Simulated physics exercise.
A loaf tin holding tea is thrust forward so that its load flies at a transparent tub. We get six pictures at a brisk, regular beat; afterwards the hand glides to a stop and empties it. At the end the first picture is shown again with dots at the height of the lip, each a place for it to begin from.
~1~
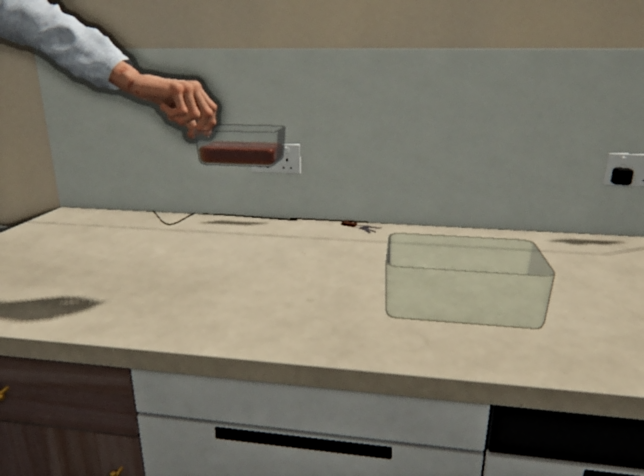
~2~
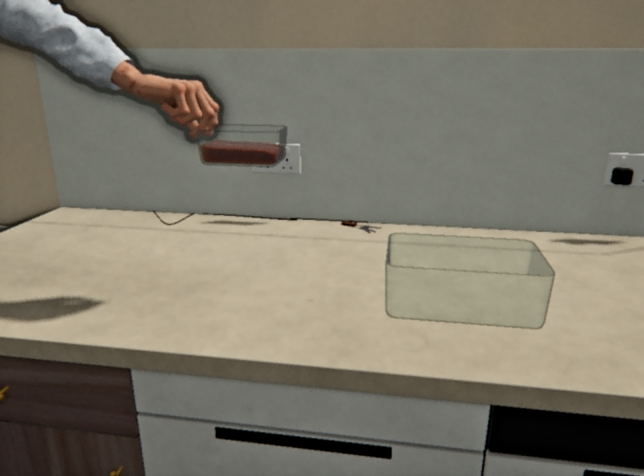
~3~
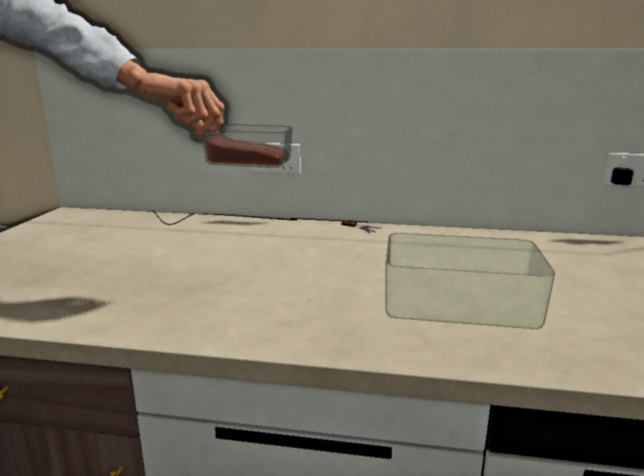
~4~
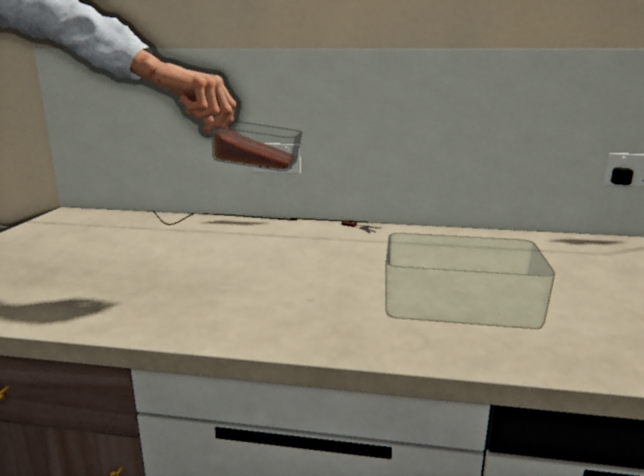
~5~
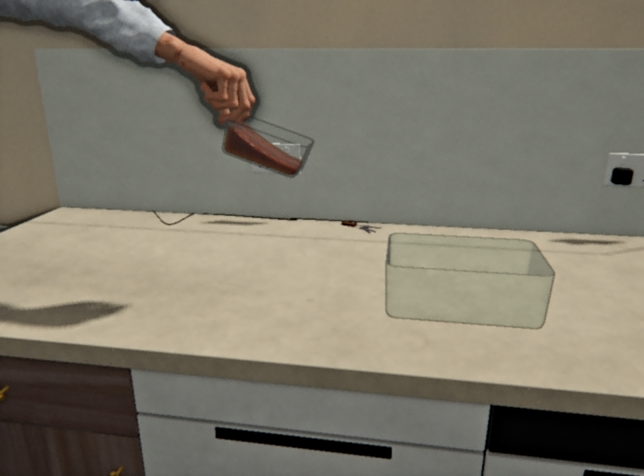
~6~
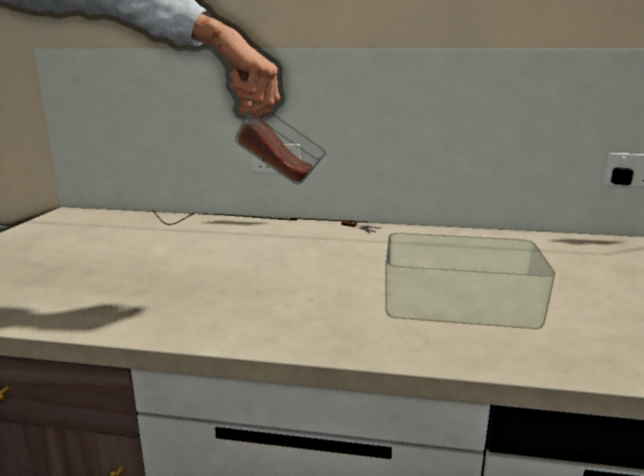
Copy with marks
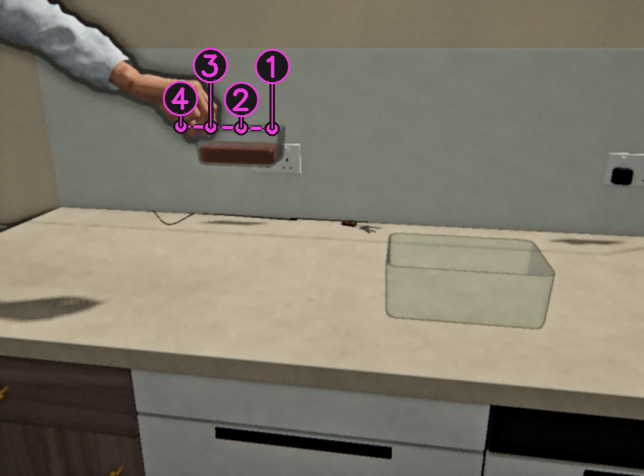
A hand in a pale blue-grey sleeve reaches in from the upper left above a beige kitchen counter, seen from the front and slightly above by a still camera. It holds a small clear container of reddish-brown liquid, while a transparent tub sits on the right before a grey splashback with sockets. The hand moves rightward, tilting the container increasingly down to the right, and the liquid shifts inside.
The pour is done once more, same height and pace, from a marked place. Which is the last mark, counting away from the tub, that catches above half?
That is spot 2.
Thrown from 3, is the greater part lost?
Yes, it does.
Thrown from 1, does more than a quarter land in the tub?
Yes, clearly.
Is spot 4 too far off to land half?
Yes.
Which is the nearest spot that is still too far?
Spot 3.
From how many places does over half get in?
Two.
On the marked copy, 1 at (272, 128); 2 at (241, 127); 3 at (210, 127); 4 at (180, 126).
Choosing 1, about 83 % lands in the tub, 7 % falls short and 10 % goes beside or beyond.
Choosing 2, about 70 % lands in the tub, 23 % falls short and 7 % goes beside or beyond.
Choosing 3, about 10 % lands in the tub, 85 % falls short and 5 % goes beside or beyond.
Choosing 4, about 0 % lands in the tub, 95 % falls short and 5 % goes beside or beyond.
